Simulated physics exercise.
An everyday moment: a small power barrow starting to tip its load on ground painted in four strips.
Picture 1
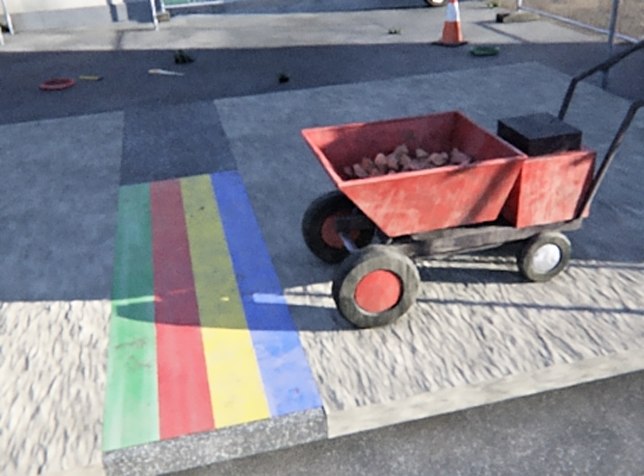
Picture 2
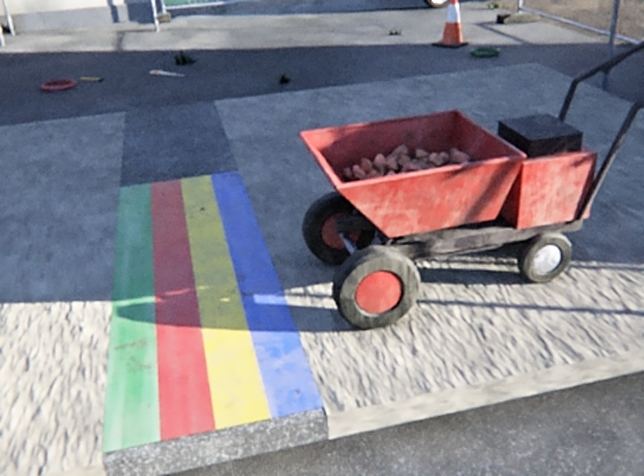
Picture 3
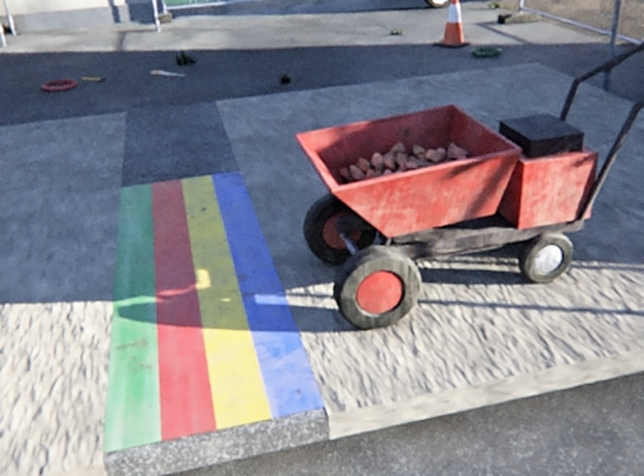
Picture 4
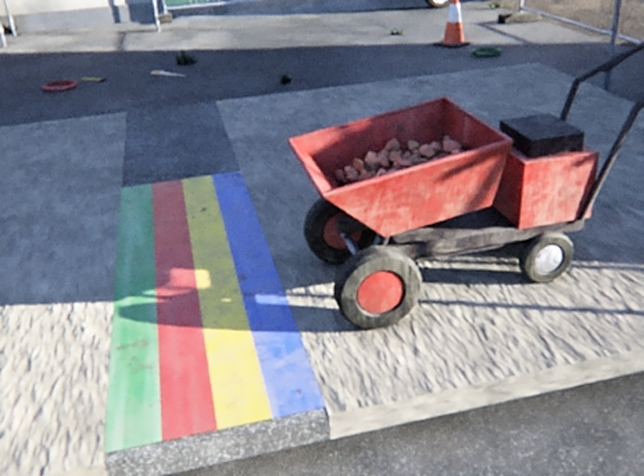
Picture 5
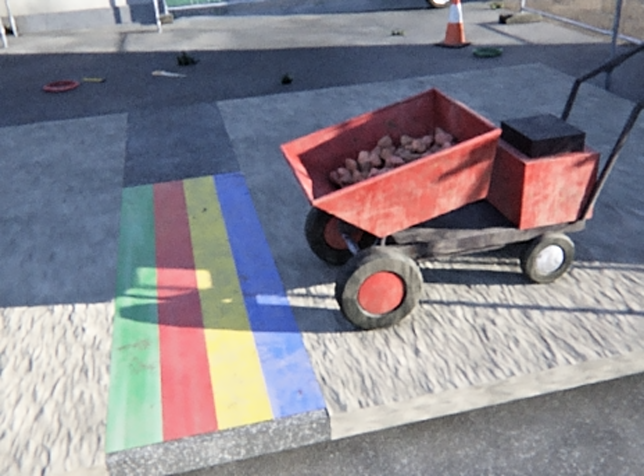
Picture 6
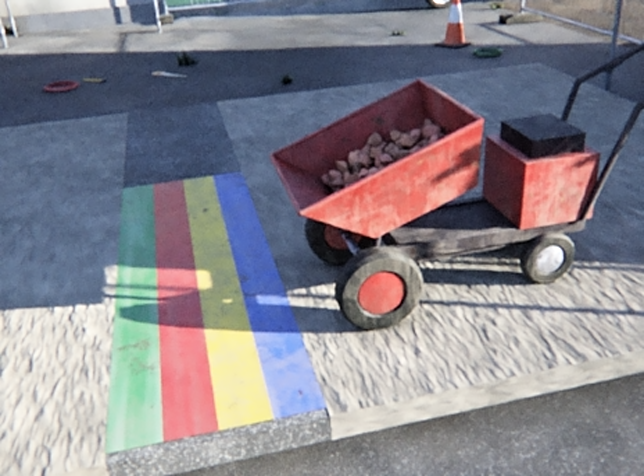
A small red power barrow with black handles stands at the right on a sunlit, partly shaded pavement, seen from slightly above. Its skip holds reddish rubble, and at the left the ground is painted in green, red, yellow and blue strips, with an orange cone behind. The skip starts level, then slowly tilts forward to the left, its rear rising, while the wheels and view stay practically still.
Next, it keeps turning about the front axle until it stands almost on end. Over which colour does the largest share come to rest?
The yellow strip carries the most.
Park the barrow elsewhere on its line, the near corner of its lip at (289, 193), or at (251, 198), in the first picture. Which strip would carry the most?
In turn: That red strip; the green strip.
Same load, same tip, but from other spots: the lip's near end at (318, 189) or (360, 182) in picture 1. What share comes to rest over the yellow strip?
First some 30, then 40 per cent.
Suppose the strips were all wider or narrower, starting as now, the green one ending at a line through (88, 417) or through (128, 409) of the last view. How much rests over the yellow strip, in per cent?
First some 50, then 40 per cent.
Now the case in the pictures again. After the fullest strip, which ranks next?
In second place: The red strip.
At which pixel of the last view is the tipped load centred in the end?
Near (205, 313).
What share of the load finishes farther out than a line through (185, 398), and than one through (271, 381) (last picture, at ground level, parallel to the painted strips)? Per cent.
Roughly 30 per cent, and 90 per cent.
Shortly afterwards, skip tipped steeply; the whole lot in the skip.
Next, skip tipped right over; the bulk in the skip; only a few over the blue strip; a little over the yellow strip.
Some moments later, skip tipped right over; a little in the skip; only a few over the blue strip; near half over the yellow strip; near a quarter over the red strip; a little over the green strip; only a few off the paint.
In the end, skip tipped right over; a little in the skip; a little over the blue strip; near half over the yellow strip; near a quarter over the red strip; a little over the green strip; a little off the paint.
